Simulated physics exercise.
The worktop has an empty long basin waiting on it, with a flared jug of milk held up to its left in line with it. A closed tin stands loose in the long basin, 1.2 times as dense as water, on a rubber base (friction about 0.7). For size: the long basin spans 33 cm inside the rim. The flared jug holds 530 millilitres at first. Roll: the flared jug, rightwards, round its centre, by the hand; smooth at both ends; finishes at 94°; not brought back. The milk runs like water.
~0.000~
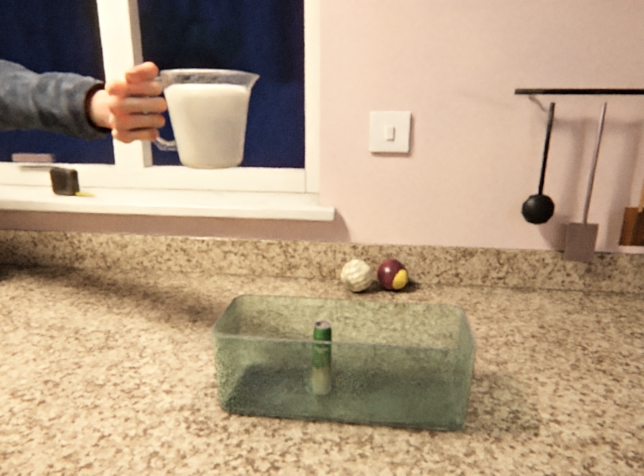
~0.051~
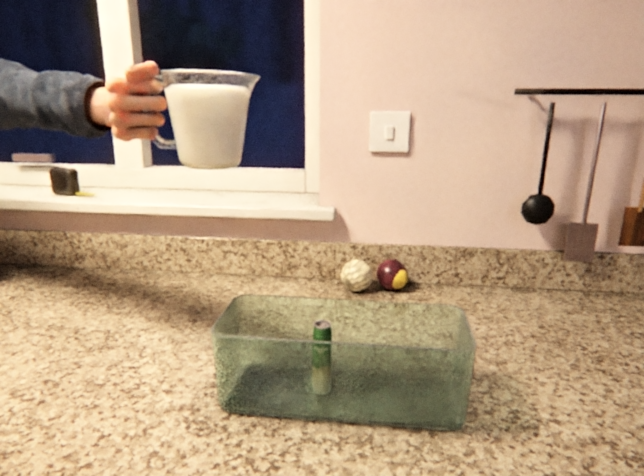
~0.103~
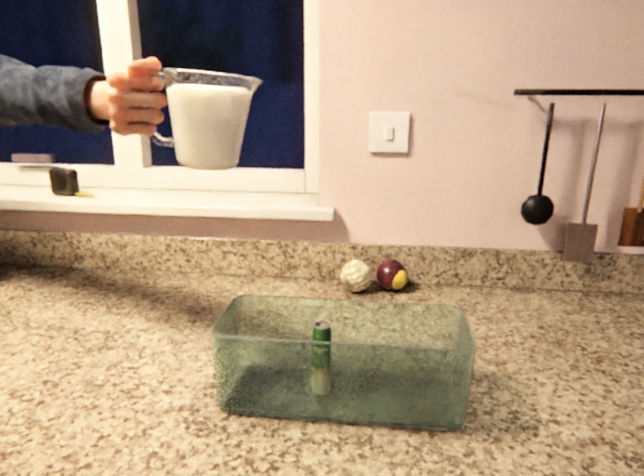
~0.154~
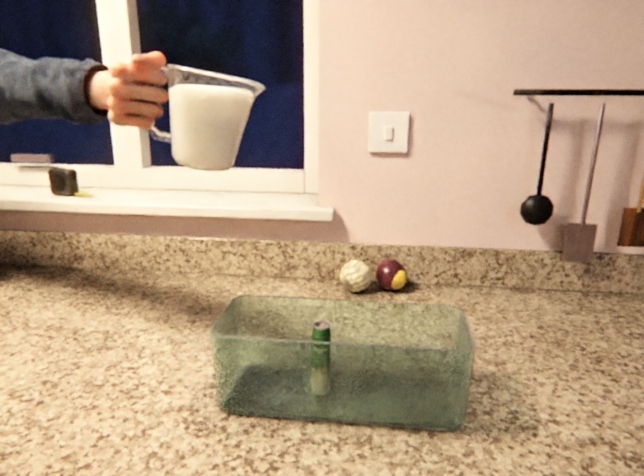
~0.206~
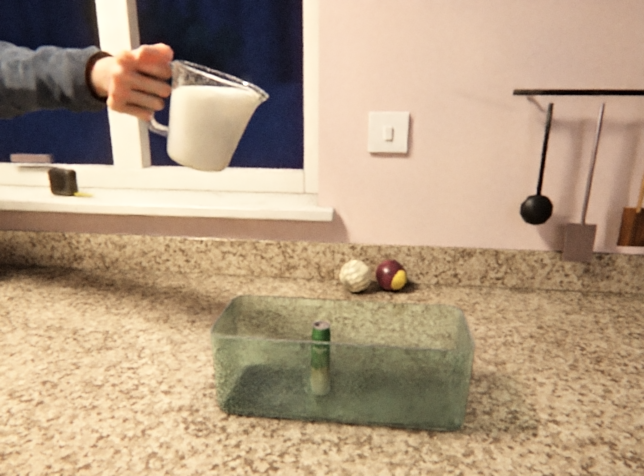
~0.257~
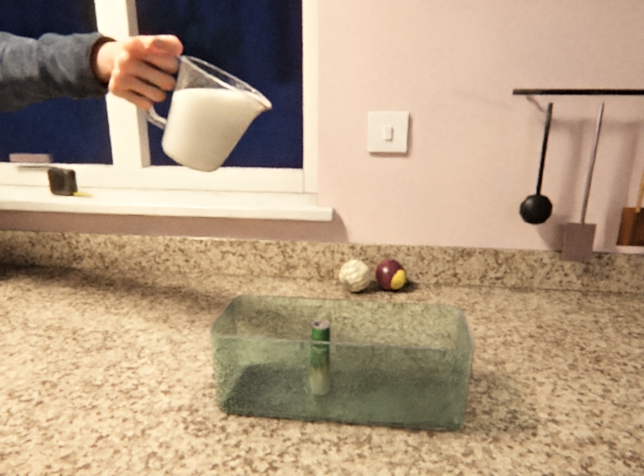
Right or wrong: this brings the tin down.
Wrong, the tin stays up.
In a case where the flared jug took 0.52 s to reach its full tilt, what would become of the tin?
Outcome - the tin remains standing.
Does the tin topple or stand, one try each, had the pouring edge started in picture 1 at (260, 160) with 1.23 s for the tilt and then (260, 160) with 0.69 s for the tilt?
First it tips over; then it tips over.
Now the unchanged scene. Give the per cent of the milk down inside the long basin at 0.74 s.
Some 46 percent of the total.
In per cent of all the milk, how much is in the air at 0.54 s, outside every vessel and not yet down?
I'd say close to 38 per cent.
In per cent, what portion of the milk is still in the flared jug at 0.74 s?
Share remaining: Approx. 18 %.
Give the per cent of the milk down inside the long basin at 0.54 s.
I'd estimate some 3 percent of the liquid.
Then, 0.54 s in, the tilt is 83° and 59 per cent is still to pour; the tin stands where it began.
Then, 0.74 s in, the tilt is 94° and 18 per cent is still to pour; the tin stands where it began.
Then, 0.96 s in, the tilt is 94° and 3 per cent is still to pour; the tin stands where it began.
Then, 1.19 s in, the tilt is 94° and 0 per cent is still to pour; the tin stands where it began.
Finally, the tin stands where it began.
